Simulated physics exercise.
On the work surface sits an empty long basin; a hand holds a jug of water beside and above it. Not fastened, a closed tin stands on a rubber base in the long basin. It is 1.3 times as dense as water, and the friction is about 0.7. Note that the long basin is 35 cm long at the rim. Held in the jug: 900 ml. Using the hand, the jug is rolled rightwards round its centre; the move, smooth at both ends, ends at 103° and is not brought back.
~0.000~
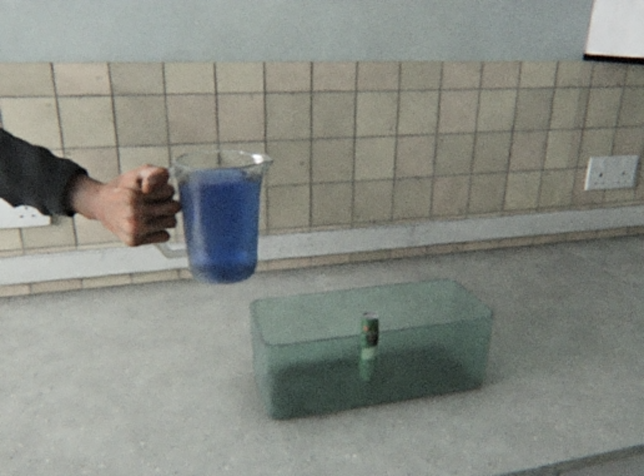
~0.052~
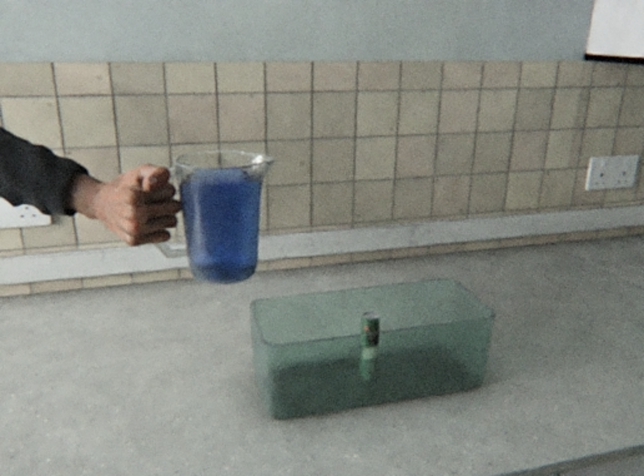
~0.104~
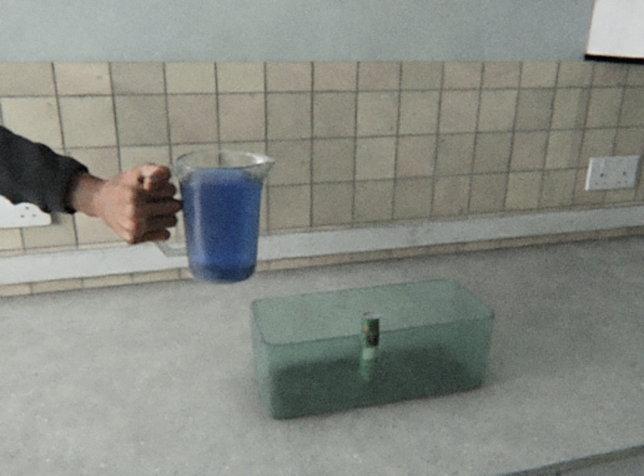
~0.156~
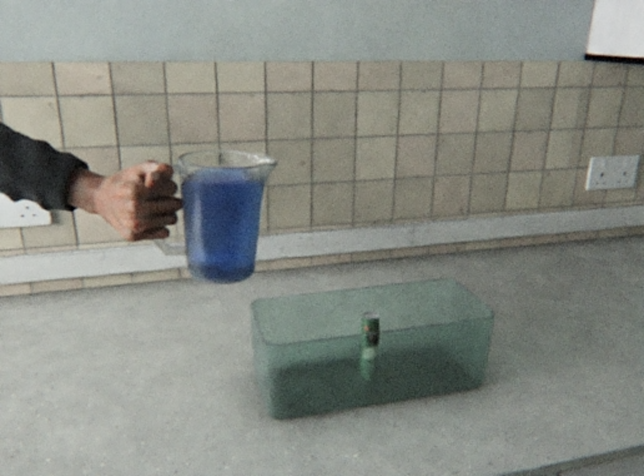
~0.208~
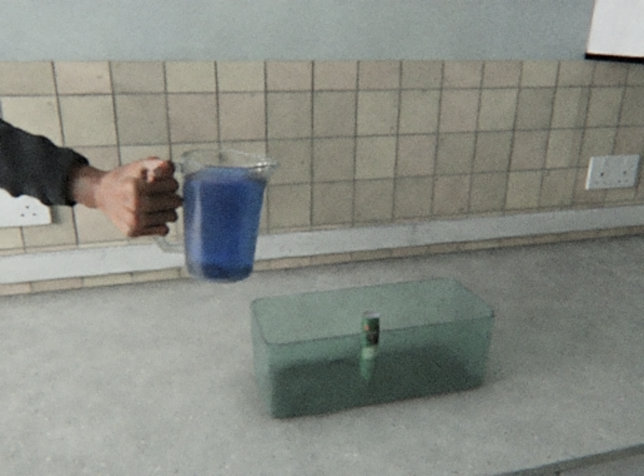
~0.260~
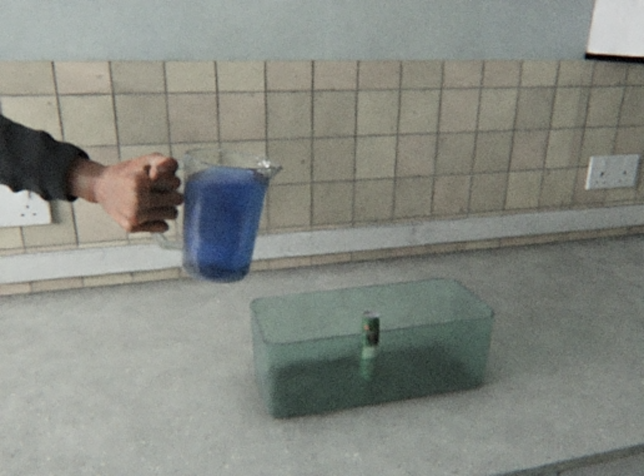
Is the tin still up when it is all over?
Yes, the tin stays standing.
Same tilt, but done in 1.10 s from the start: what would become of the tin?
The tin keeps standing.
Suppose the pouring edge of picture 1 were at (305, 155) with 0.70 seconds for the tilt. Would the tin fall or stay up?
Then the tin comes down.
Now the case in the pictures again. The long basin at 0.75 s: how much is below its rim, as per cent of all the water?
Around 2%.
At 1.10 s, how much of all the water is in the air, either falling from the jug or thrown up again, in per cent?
I'd say some 20 per cent is in the air.
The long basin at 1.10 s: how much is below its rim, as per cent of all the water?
About 38 %.
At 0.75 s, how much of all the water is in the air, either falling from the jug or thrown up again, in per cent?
It comes to about 10 percent.
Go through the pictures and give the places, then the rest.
In the first picture, tilt 0°; pouring edge (273, 159); surface from (179, 179) to (259, 175); the long basin's rim runs from (256, 324) to (474, 297); the tin's top is at (370, 318).
In the second picture, tilt 0°; pouring edge (274, 159); surface from (180, 178) to (259, 175).
In the third picture, tilt 1°; pouring edge (275, 160); surface from (181, 178) to (260, 175).
In the fourth picture, tilt 3°; pouring edge (277, 161); surface from (182, 177) to (261, 175).
In the fifth picture, tilt 6°; pouring edge (279, 163); surface from (185, 177) to (264, 175).
In the sixth picture, tilt 9°; pouring edge (282, 166); surface from (186, 178) to (267, 175).
By 0.75 s the tilt is 58° and 88 per cent is still to pour; the tin stands where it began.
By 1.10 s the tilt is 93° and 44 per cent is still to pour; the tin stands where it began.
By 1.48 s the tilt is 103° and 4 per cent is still to pour; the tin stands where it began.
By 1.88 s the tilt is 103° and 0 per cent is still to pour; the tin stands where it began.
At rest the tin stands where it began.
